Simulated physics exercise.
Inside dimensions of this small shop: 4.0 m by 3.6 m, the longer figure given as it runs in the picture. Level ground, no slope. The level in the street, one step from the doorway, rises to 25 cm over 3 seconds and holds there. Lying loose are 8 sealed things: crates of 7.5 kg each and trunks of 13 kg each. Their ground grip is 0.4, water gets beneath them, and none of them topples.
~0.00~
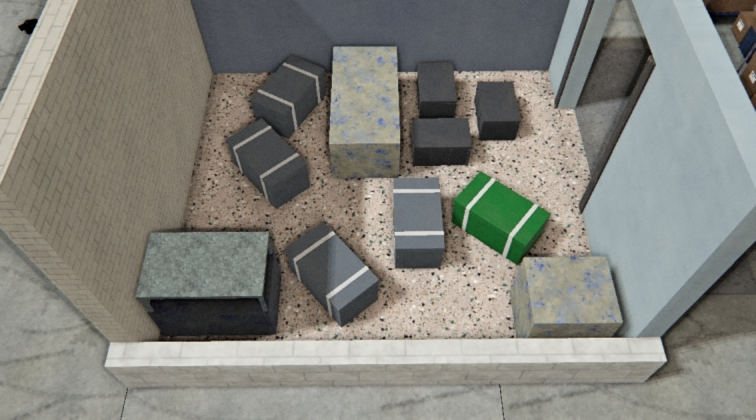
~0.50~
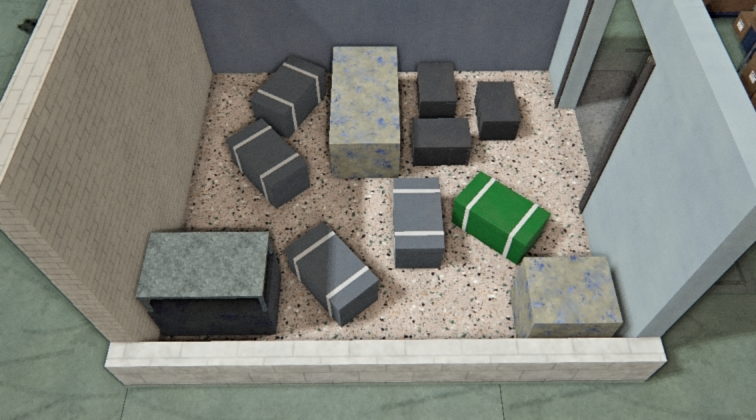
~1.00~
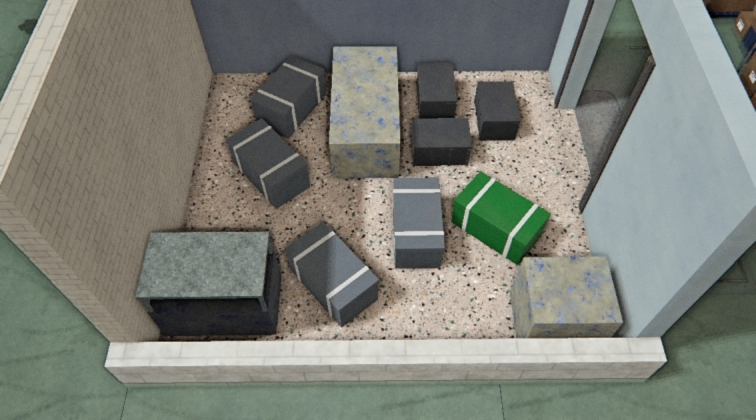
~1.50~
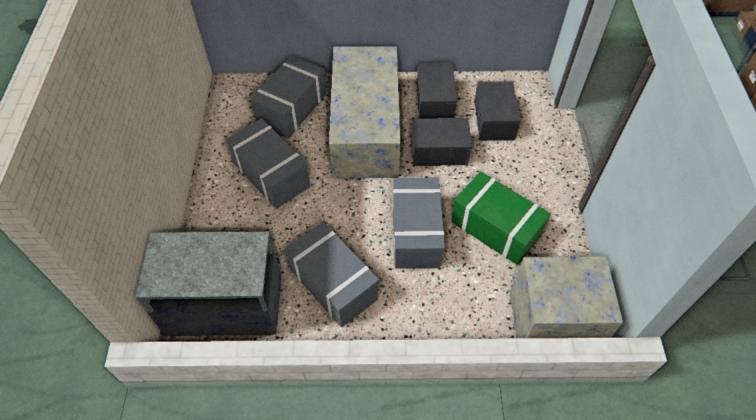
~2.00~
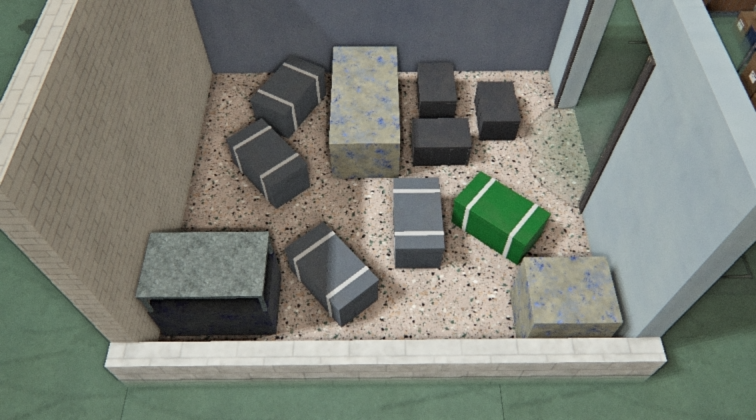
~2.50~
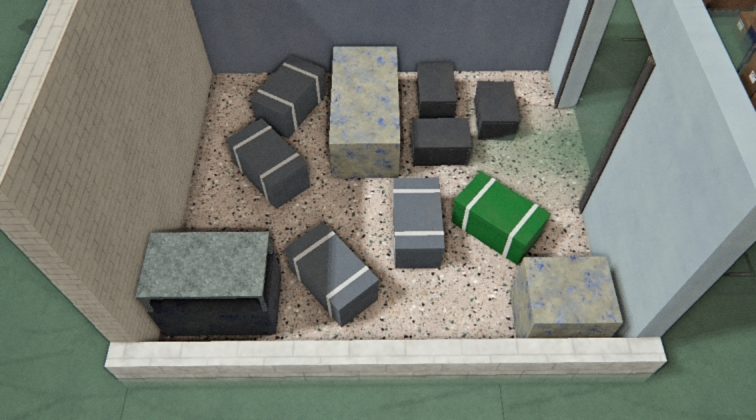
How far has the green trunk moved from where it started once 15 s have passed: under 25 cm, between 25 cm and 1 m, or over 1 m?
Prediction: It relocates a short stretch.
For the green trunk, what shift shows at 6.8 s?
It has shifted about 80 cm.
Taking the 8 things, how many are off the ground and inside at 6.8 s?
It comes to 7 of them.
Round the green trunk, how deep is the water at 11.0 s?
Close to 13 centimetres.
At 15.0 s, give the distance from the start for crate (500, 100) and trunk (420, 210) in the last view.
They sit 200 cm and 200 cm away, in the order given.
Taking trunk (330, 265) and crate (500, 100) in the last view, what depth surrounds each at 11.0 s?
First roughly 15 cm, second roughly 19 cm.
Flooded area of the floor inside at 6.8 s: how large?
At that time the wet patch spans about 12 m2.
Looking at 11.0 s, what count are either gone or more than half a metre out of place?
The number by then is 4.
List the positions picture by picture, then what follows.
The green trunk at (502, 207) rests on the ground; water covers 0.0 m2; 0 of 8 have shifted, in the first frame.
The green trunk at (502, 207), on the bottom; water covers 0.0 m2; 0 of 8 have shifted, in the second frame.
The green trunk at (502, 207), on the bottom; 0.0 m2 under water; 0 of 8 have shifted, in the third frame.
The green trunk at (502, 207), on the bottom; water covers 0.0 m2; 0 of 8 have shifted, in the fourth frame.
The green trunk at (502, 207), on the bottom; water covers 0.5 m2; 0 of 8 have shifted, in the fifth frame.
The green trunk at (502, 207) rests on the ground; 1.2 m2 under water; 0 of 8 have shifted, in the sixth frame.
After 3.5 s the green trunk is near (497, 218), 0.2 m from its start, aground; 0 afloat.
After 6.8 s the green trunk is near (494, 283), 0.8 m from its start, afloat; 7 afloat.
After 11.0 s the green trunk is near (548, 231), 0.5 m from its start, afloat; 8 afloat.
After 15.0 s the green trunk is near (557, 205), 0.5 m from its start, afloat; 8 afloat.
